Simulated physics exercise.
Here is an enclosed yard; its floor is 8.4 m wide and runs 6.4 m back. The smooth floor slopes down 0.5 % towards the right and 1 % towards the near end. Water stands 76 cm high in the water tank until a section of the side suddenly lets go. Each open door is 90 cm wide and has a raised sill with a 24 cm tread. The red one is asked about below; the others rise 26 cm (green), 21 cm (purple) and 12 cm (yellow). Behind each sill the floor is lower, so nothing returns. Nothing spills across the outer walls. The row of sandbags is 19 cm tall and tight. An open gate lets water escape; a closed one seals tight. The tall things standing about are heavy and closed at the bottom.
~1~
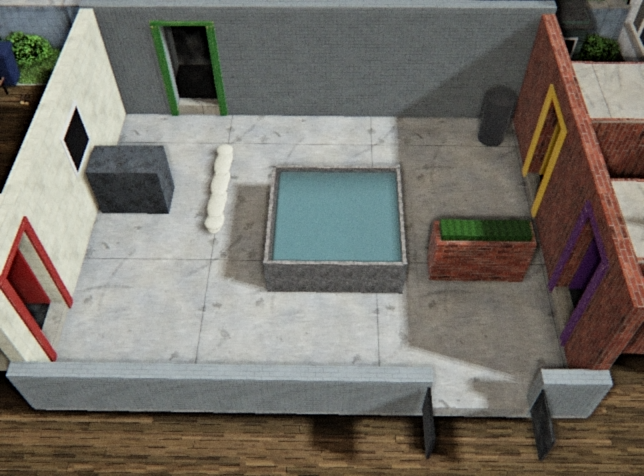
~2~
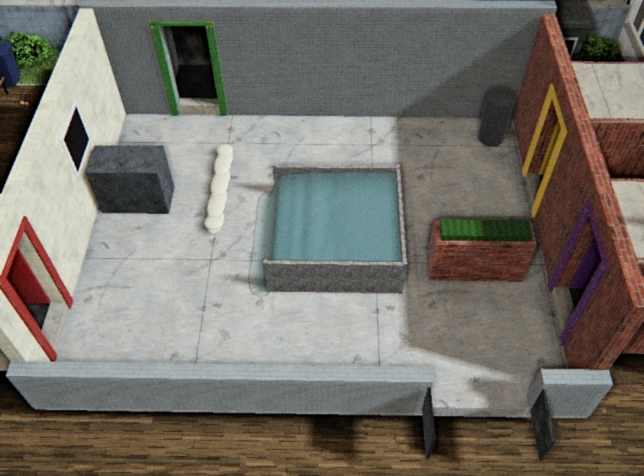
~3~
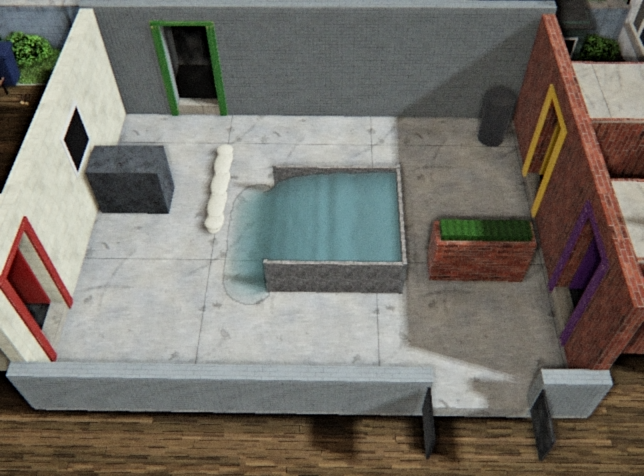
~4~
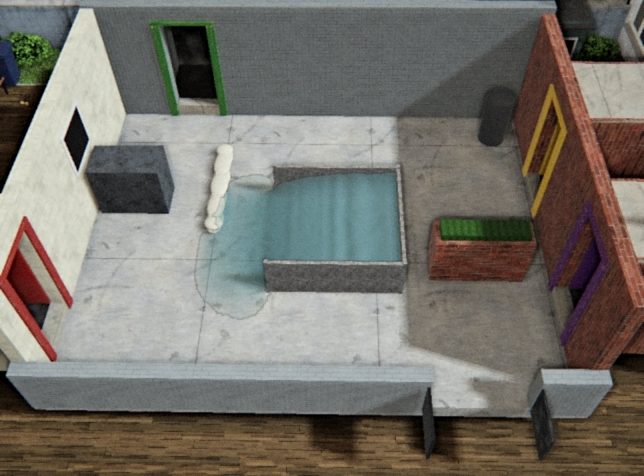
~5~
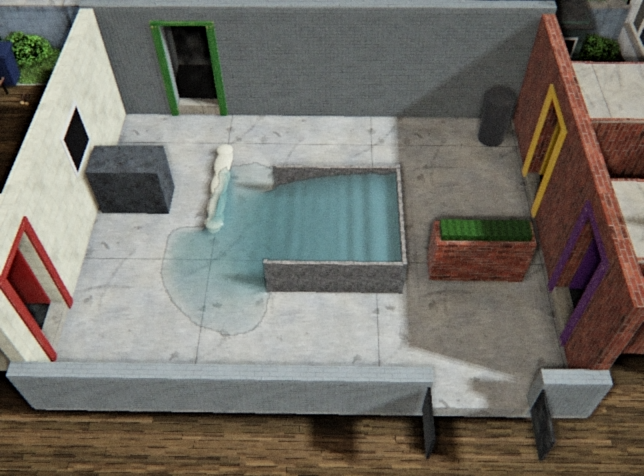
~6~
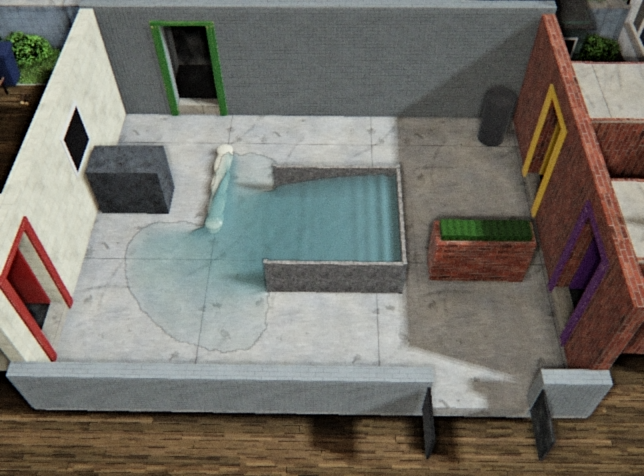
Water poured out of the left side of a raised tank in a walled yard, spread leftward across the pale floor in a widening puddle, and washed against and around a low white barrier.
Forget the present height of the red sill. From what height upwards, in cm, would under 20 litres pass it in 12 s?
It would have to be roughly 29 cm high.
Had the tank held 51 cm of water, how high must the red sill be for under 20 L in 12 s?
Some 19 cm.
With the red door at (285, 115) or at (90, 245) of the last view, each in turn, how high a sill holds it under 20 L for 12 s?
About 13.5 and 32 cm.
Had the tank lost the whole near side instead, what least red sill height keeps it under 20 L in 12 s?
Some 24 cm.
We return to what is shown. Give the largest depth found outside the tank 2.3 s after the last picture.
About 42 cm.
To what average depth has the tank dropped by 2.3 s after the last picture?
Roughly 18 cm on average.
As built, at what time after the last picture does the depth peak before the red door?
Around 2.4 s.
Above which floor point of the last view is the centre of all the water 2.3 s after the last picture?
At about (207, 248).
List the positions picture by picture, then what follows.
The water tank at (336, 215) is whole and still, 76 cm deep; the red door at (42, 299) is dry, in the first picture.
The front is at (255, 288), 0.3 m from the gap at (274, 230); 0.5 m2 of floor is wet, 76 cm left at the back, in the second picture.
Water pours out at (274, 233) and has run 0.8 m, to (231, 239); about 14 cm deep outside, 76 cm at the back, in the third picture.
The front is at (199, 279), 1.3 m from the gap at (274, 234); 3.3 m2 of floor is wet, 76 cm left at the back, in the fourth picture.
The gap is at (274, 234), the front 1.9 m out at (166, 275); the back of the water tank holds 72 cm, in the fifth picture.
Water pours out at (274, 234) and has run 2.6 m, to (130, 261); about 9 cm deep outside, 64 cm at the back; the red door at (42, 299), 4.0 m from the gap, is still 1.4 m from the nearest water, in the sixth picture.
Then, 0.7 s after the last picture water covers 35 % of the floor, deepest (45 cm) near (227, 221); 18 cm at the red door, 0 litres in over its 23 cm sill.
Then, 2.3 s after the last picture water covers 45 % of the floor, deepest (42 cm) near (50, 375); 35 cm at the red door, 33 litres in over its 23 cm sill.
Then, 11.3 s after the last picture water covers 95 % of the floor, deepest (14 cm) near (568, 395); 7 cm at the red door, 68 litres in over its 23 cm sill.
At the red door as built, the water peaked near 35 cm, 2.3 s after the last picture.
With a sill of 26.5 cm, 37 litres would have come in within the 12 s; with 36 cm, 4 litres. So under 20 litres takes about 29 cm.
